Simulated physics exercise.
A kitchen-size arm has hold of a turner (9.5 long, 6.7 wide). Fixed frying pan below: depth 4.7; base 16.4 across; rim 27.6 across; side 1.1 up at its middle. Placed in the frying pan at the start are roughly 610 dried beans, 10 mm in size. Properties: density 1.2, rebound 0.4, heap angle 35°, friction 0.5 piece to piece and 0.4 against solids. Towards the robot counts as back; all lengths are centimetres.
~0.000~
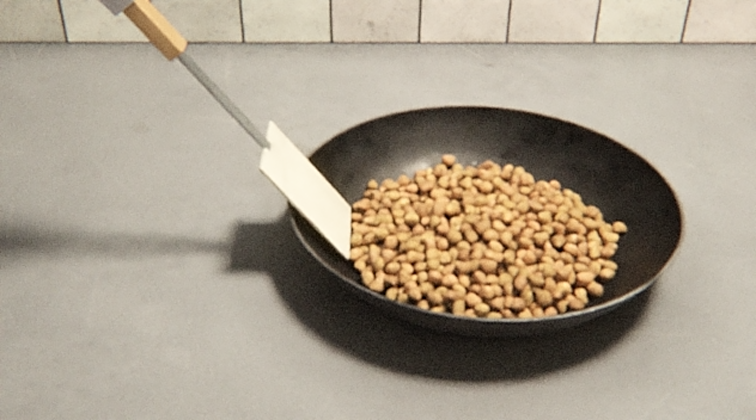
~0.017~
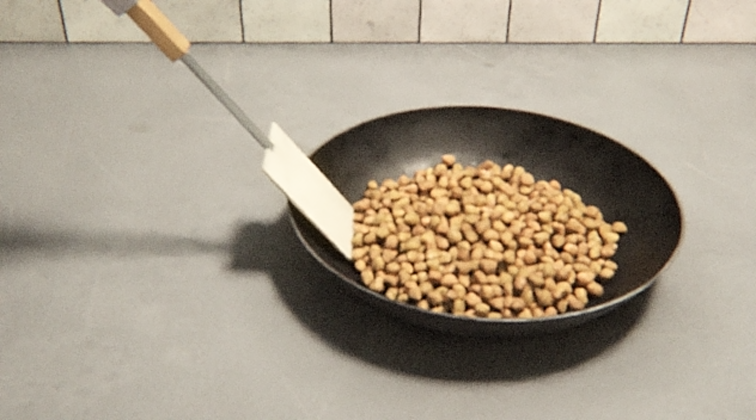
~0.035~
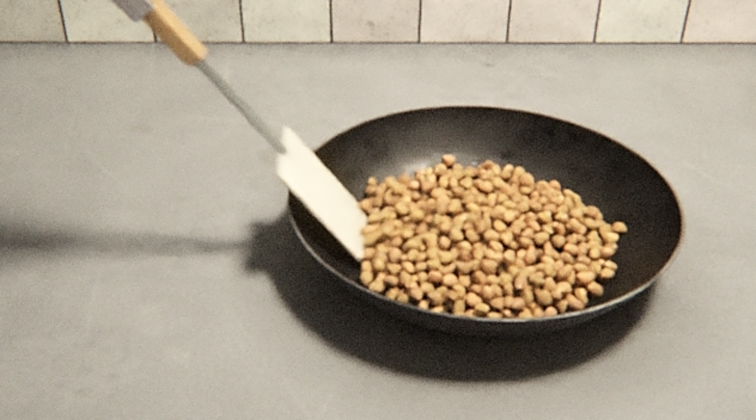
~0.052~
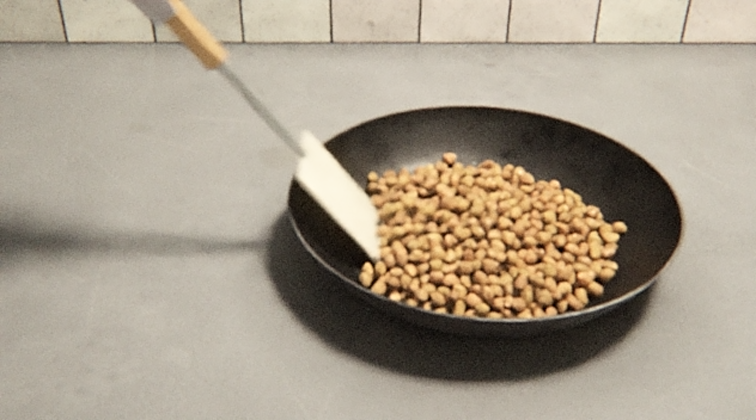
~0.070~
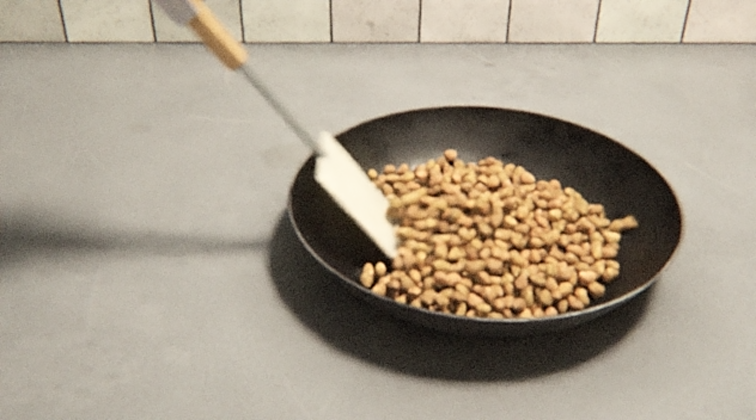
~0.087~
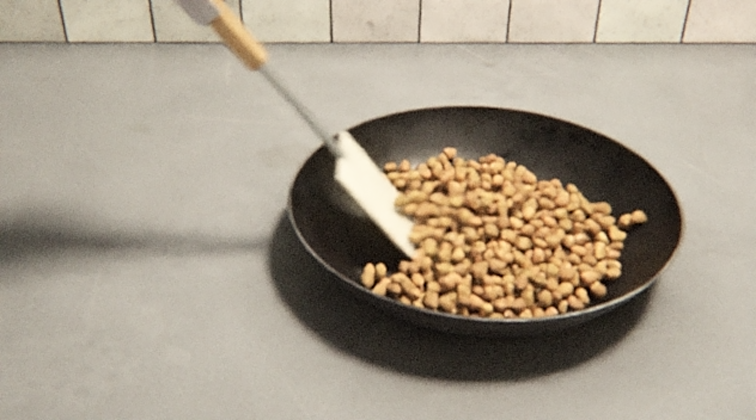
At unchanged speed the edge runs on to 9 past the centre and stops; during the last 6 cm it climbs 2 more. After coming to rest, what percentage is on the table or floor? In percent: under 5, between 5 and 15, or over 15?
Between 5 and 15 percent.
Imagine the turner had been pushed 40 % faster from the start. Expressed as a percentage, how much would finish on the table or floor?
Estimate: Near 15 %.
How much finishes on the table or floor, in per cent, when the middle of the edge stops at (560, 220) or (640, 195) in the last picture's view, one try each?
Respectively about 0 and 25 percent end on the table or floor.
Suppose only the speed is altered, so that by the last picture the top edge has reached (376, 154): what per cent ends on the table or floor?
My guess is around 20 percent.
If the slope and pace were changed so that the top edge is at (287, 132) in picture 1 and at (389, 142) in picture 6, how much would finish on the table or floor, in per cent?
It comes to something like 20 %, give or take.
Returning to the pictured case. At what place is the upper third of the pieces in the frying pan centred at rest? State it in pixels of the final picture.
(614, 218).
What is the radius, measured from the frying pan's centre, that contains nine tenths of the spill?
Roughly 25 cm.
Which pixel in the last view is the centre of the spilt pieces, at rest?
At about (731, 239) in the last picture.
After 0.15 s, sloping 53°, highest piece 5 above the table; 614 in the frying pan.
After 0.21 s, sloping 53°, highest piece 5 above the table; 614 in the frying pan.
After 0.44 s, sloping 53°, highest piece 6 above the table; 566 in the frying pan, 43 on the table or floor, 5 on the blade or in flight.
After 1.49 s, sloping 53°, highest piece 5 above the table; 565 in the frying pan, 49 on the table or floor.
At rest, 565 in the frying pan, 49 on the table or floor. That is 8 % on the table or floor.
